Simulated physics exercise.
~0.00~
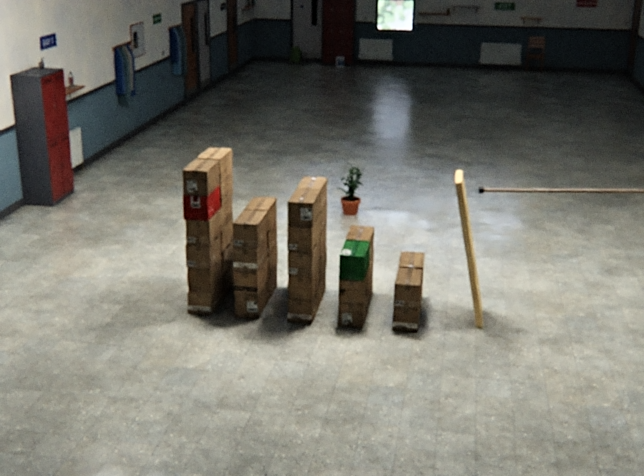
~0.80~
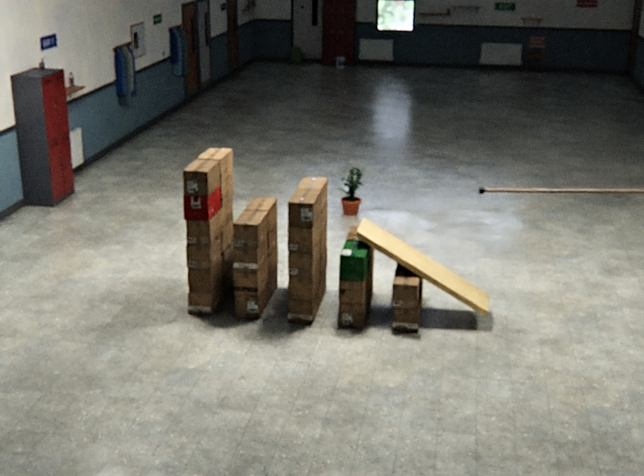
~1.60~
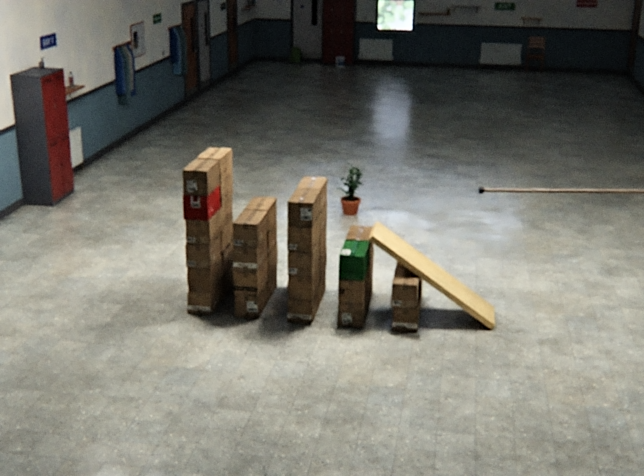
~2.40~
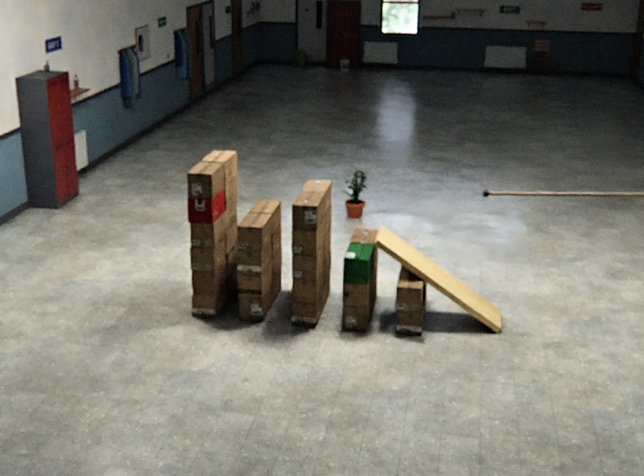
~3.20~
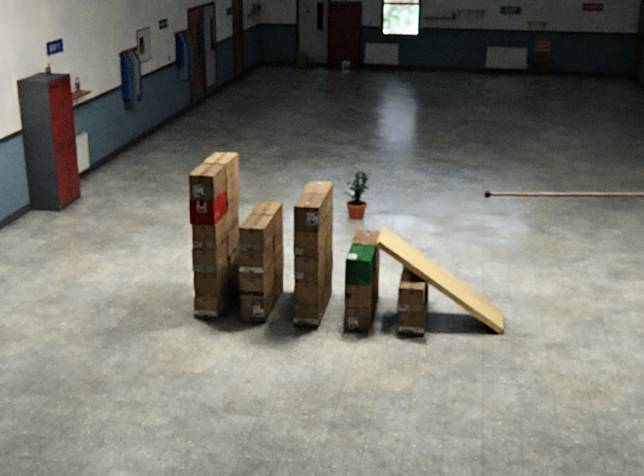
A tall board tips left onto the shorter carton stacks and rests there, toppling none.
